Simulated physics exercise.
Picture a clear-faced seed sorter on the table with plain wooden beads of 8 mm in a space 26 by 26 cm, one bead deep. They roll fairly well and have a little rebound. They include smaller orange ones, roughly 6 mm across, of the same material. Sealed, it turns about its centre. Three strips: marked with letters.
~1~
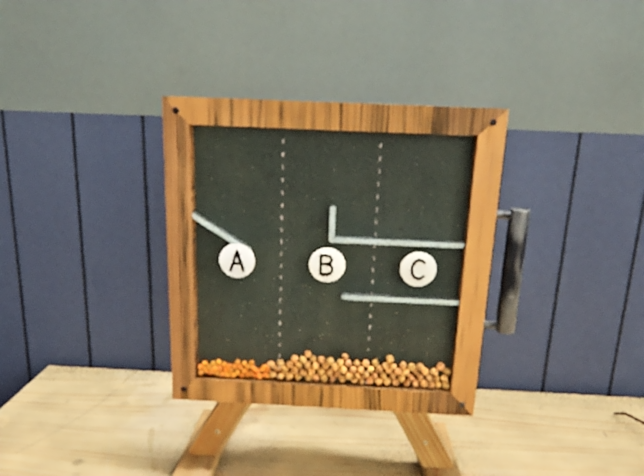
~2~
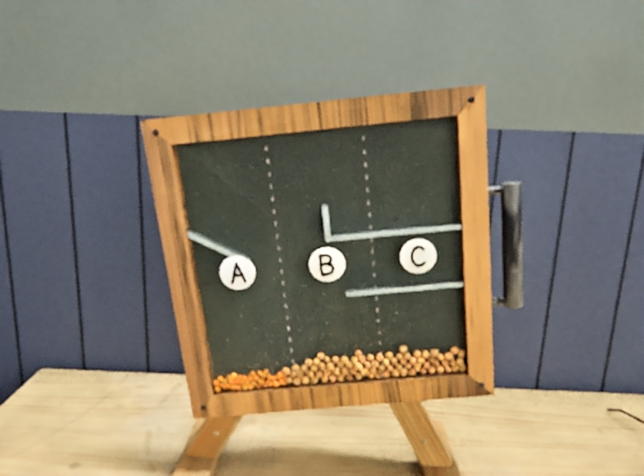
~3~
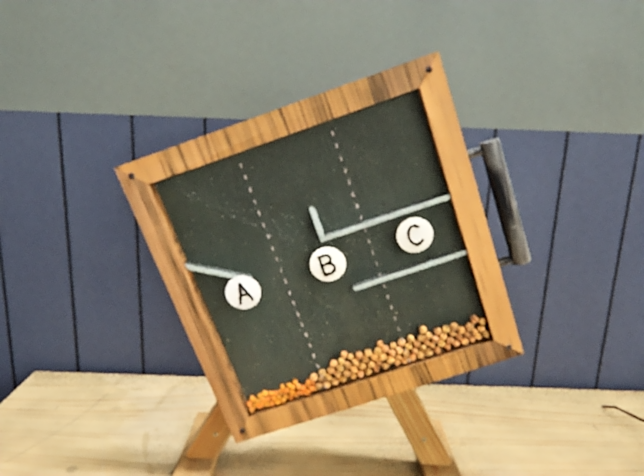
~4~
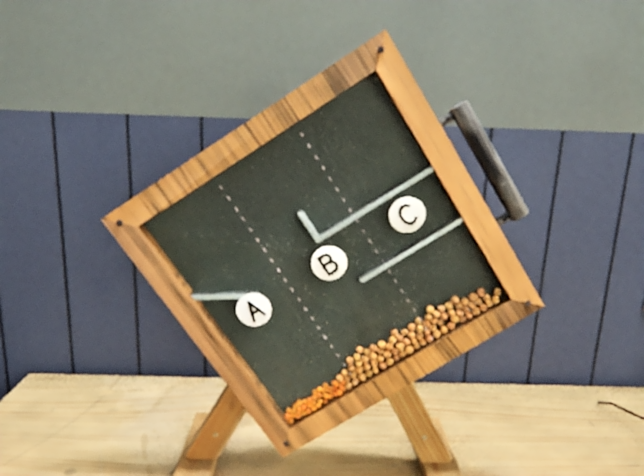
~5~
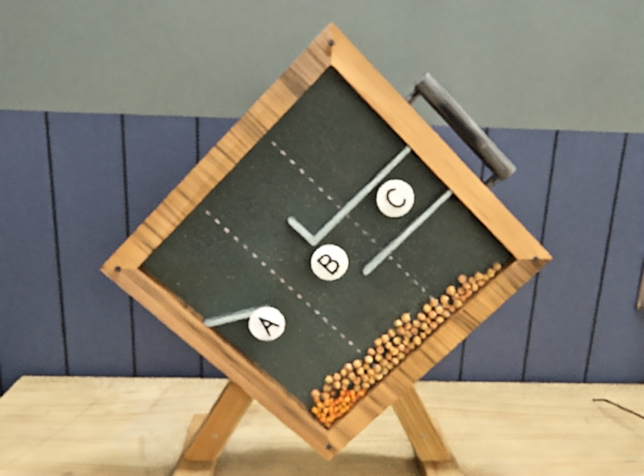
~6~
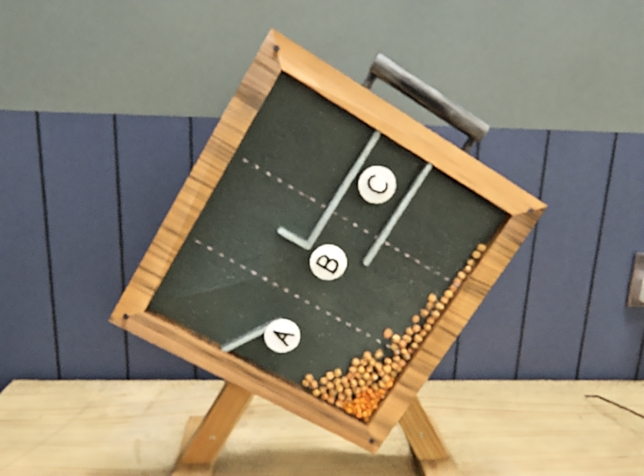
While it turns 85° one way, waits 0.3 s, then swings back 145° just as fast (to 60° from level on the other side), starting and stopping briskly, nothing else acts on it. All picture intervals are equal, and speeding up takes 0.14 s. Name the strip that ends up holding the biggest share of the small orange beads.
The strip numbered B.
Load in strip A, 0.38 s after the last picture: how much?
Roughly 95 %.
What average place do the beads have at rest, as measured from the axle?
It lies close to 5 centimetres left and 11 centimetres below.
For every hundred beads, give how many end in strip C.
About 75 per cent.
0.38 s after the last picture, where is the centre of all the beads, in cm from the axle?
Position estimate: Right 8 cm, below 11 cm.
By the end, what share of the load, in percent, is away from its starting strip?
Around 60 percent.
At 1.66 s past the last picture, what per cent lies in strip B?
I'd put it around 0 in a hundred.
Then, 0.38 s later than the last picture, it stands 85° anticlockwise; the beads' middle is 8 cm right of and 11 cm below the centre; A 95 %, B 5 %; small ones, A 100 %.
Then, 1.66 s later than the last picture, it stands 13° anticlockwise; the beads' middle is 8 cm left of and 11 cm below the centre; A 100 %; small ones, A 100 %.
Then, 2.65 s later than the last picture, it stands 60° clockwise; the beads' middle is 6 cm left of and 11 cm below the centre; A 5 %, B 25 %, C 70 %; small ones, A 15 %, B 60 %, C 25 %.
At rest 3.4 s after the last picture, it stands 60° clockwise; A 5 %, B 25 %, C 75 %; small ones, A 15 %, B 50 %, C 35 %.
